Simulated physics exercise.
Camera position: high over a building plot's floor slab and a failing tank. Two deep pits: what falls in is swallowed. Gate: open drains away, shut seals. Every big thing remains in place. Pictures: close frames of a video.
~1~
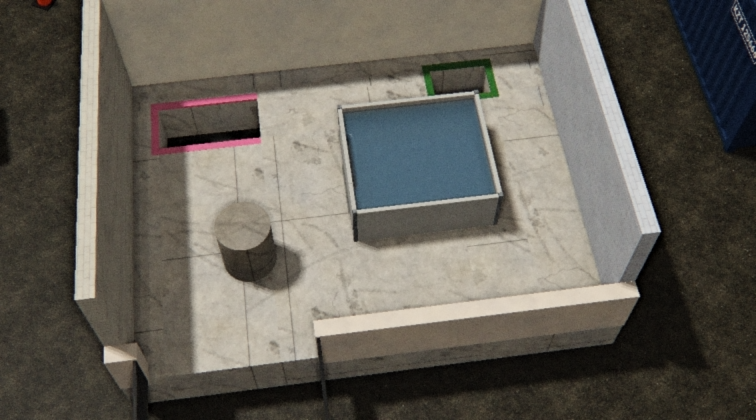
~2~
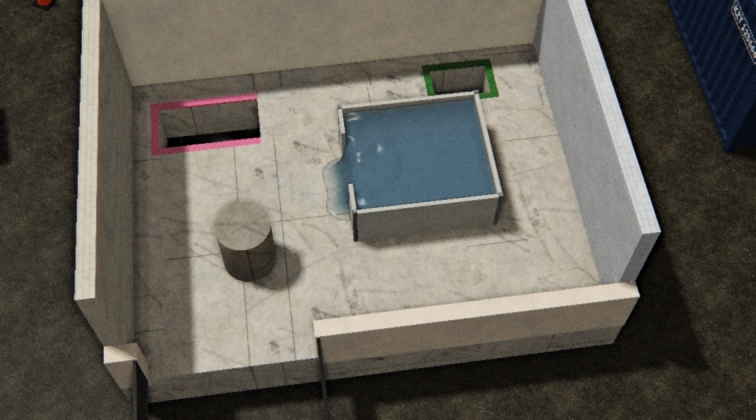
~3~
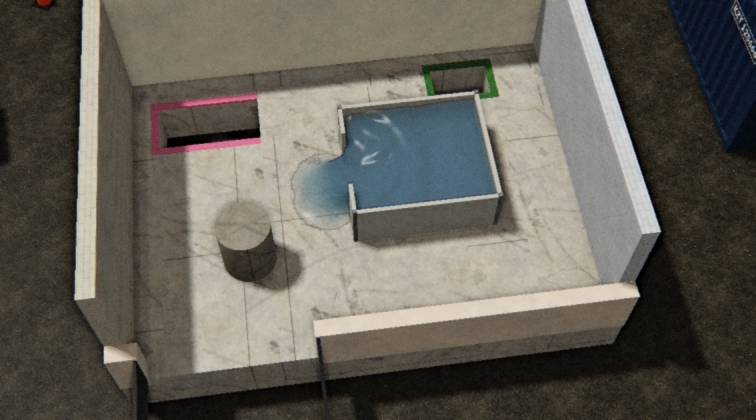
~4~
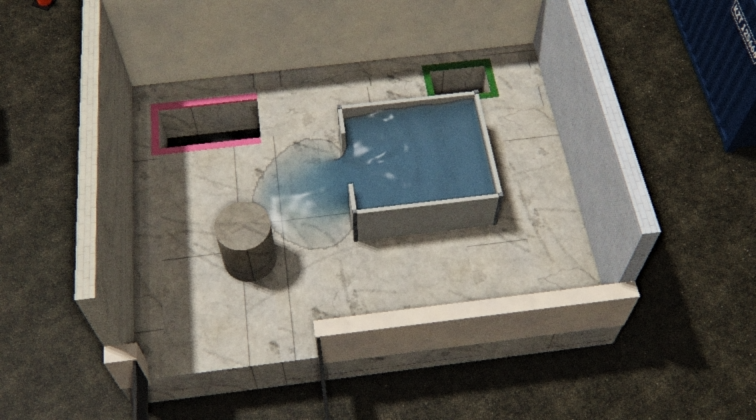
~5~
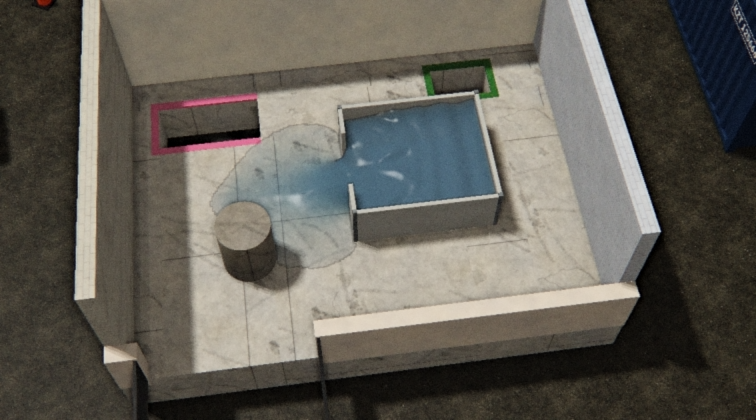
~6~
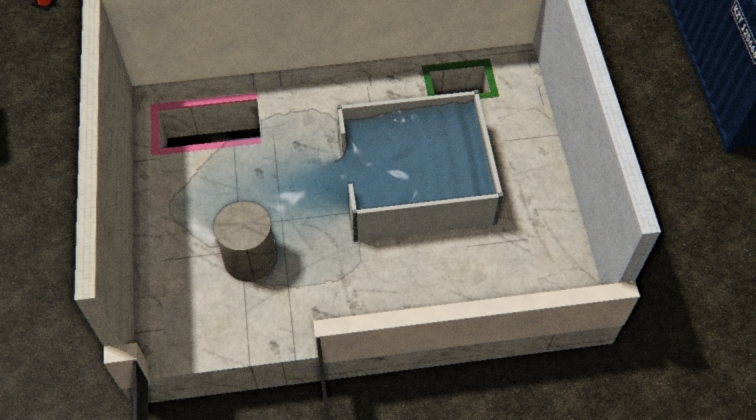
A tank of still water opens on its left side and water spreads leftward across the floor around a cylinder.
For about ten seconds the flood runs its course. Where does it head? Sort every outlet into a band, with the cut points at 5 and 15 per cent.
Final shares: The gate over 15 %; the green pit under 5 %; the pink pit over 15 %.
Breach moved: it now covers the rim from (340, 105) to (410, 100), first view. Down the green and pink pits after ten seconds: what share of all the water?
Result - green: 25 %; pink: 35 %.
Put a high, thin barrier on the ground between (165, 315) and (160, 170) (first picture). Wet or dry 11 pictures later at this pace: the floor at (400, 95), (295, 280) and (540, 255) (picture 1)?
Point by point: First spared, next swamped, last spared.
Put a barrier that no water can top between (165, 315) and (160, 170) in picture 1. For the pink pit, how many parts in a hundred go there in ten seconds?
Roughly 45 per cent ends up in the pink pit.
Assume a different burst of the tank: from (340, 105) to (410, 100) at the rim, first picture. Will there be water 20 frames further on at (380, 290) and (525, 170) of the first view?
In the order asked: Out of reach, sodden.
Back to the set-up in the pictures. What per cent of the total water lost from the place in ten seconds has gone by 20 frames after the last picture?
Estimated share: Close to 35 %.
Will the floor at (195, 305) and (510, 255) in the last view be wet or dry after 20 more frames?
First pixel swamped; second pixel not reached.
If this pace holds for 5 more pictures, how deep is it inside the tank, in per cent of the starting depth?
I make it 70 per cent.
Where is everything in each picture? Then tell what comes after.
The first picture shows still water in the water tank at (418, 153).
In the second picture, water pours out at (350, 179) and has run to (341, 216).
In the third picture, water pours out at (350, 179) and has run to (301, 210).
In the fourth picture, the front is at a hidden place, out from the gap at (350, 180).
In the fifth picture, water pours out at (350, 179) and has run to a hidden place.
In the sixth picture, the front is at (177, 202), out from the gap at (350, 179).
A moment on, water covers 30 % of the floor; the gate 0 %, the green pit 0 %, the pink pit 2 %.
Next, water covers 40 % of the floor; the gate 2 %, the green pit 0 %, the pink pit 7 %.
Then, water covers 50 % of the floor; the gate 7 %, the green pit 0 %, the pink pit 15 %.
Later, water covers 60 % of the floor; the gate 16 %, the green pit 0 %, the pink pit 28 %.
In the end, water covers 65 % of the floor; the gate 25 %, the green pit 1 %, the pink pit 37 %.
